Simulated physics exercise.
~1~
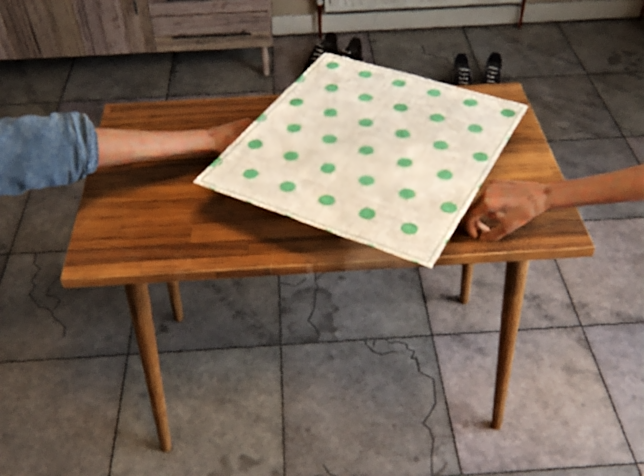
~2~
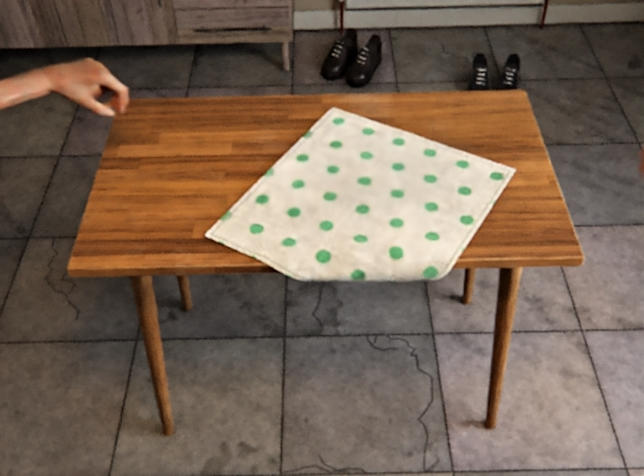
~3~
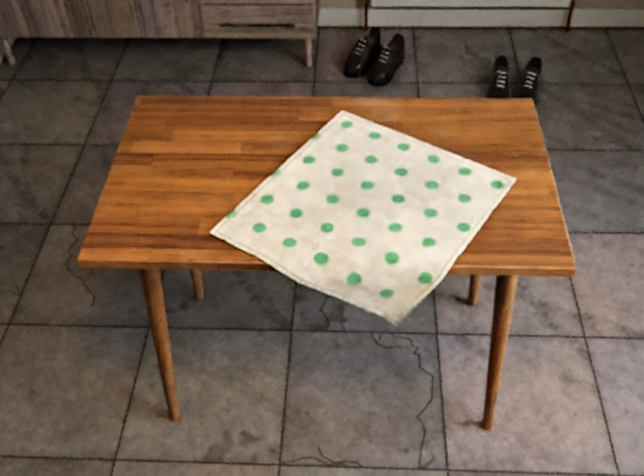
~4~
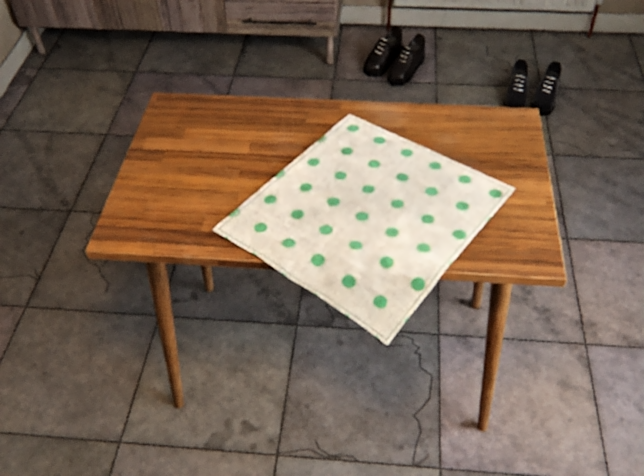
A cream pillow case with green polka dots is held out flat above a wooden table by two hands, one reaching in from each side. The hands let go and the cloth drops onto the tabletop, with one hand still hovering at the left as the other arm withdraws. Its front corner pokes out past the near edge, bending at first, then hanging over in a small point once the hands are gone. The view drifts slightly around the table, showing dark shoes on the tiled floor behind. The pillow case stays on, mostly resting on the top.
